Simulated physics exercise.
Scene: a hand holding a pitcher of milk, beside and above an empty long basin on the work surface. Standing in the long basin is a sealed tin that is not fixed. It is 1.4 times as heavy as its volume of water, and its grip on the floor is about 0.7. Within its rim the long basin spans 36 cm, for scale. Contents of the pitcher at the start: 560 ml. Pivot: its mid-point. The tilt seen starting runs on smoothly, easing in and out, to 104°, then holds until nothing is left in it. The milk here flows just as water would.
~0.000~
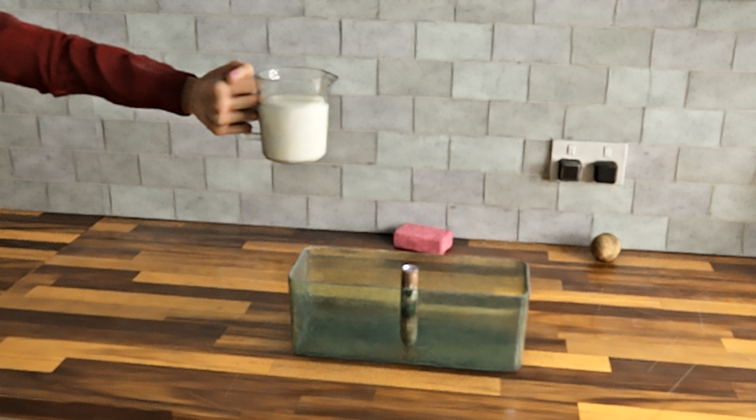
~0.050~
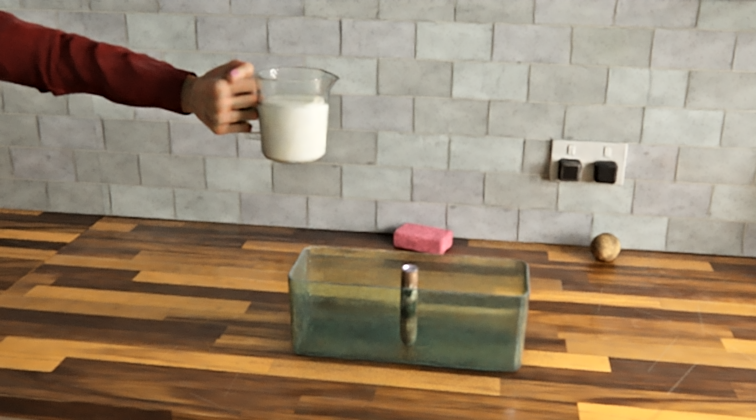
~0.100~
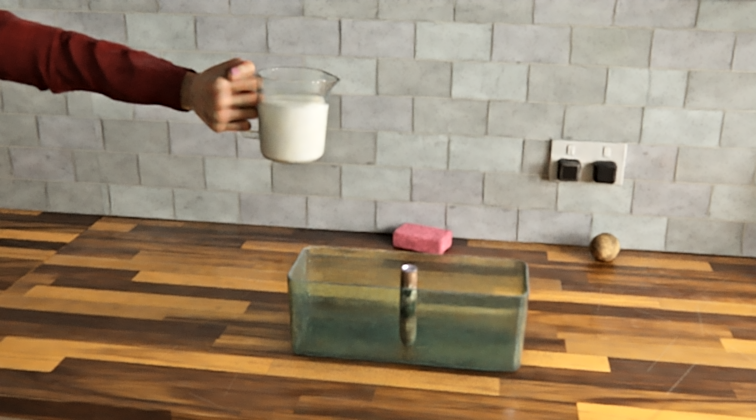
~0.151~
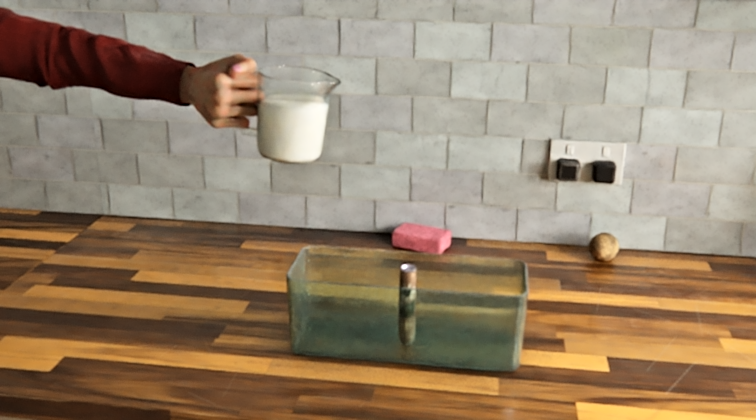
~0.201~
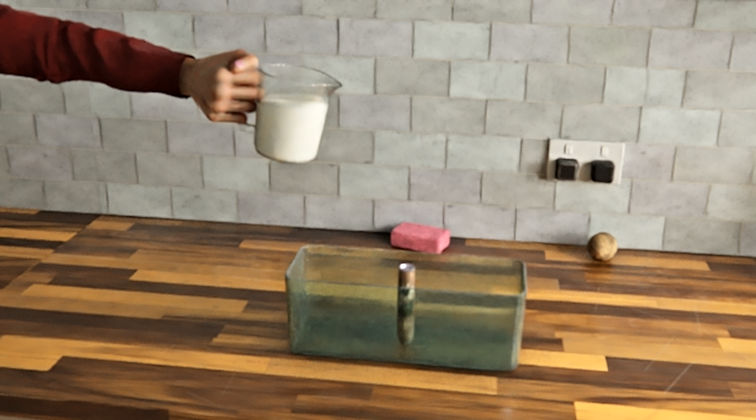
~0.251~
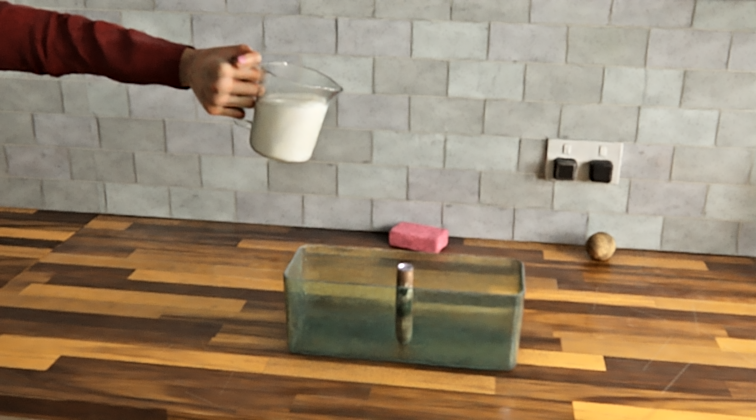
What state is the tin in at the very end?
It ends up tipped over.
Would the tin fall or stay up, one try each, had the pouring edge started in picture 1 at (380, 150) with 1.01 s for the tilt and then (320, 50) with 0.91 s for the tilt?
In the first try it comes down; in the second it comes down.
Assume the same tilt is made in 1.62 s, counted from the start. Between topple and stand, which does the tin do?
Then the tin tumbles.
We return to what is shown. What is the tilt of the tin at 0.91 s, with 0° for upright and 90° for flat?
Near 5° from upright.
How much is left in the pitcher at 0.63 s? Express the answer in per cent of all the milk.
About 86 per cent.
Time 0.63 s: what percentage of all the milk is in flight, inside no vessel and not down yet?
14 %.
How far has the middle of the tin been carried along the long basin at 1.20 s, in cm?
Near 11 cm.
After 0.63 s the tilt is 72° and 86 per cent is still to pour; the tin stands where it began.
After 0.91 s the tilt is 101° and 28 per cent is still to pour; the tin leans 7°.
After 1.20 s the tilt is 104° and 2 per cent is still to pour; the tin lies on its side.
After 1.51 s the tilt is 104° and 0 per cent is still to pour; the tin lies on its side.
In the end the tin lies on its side.
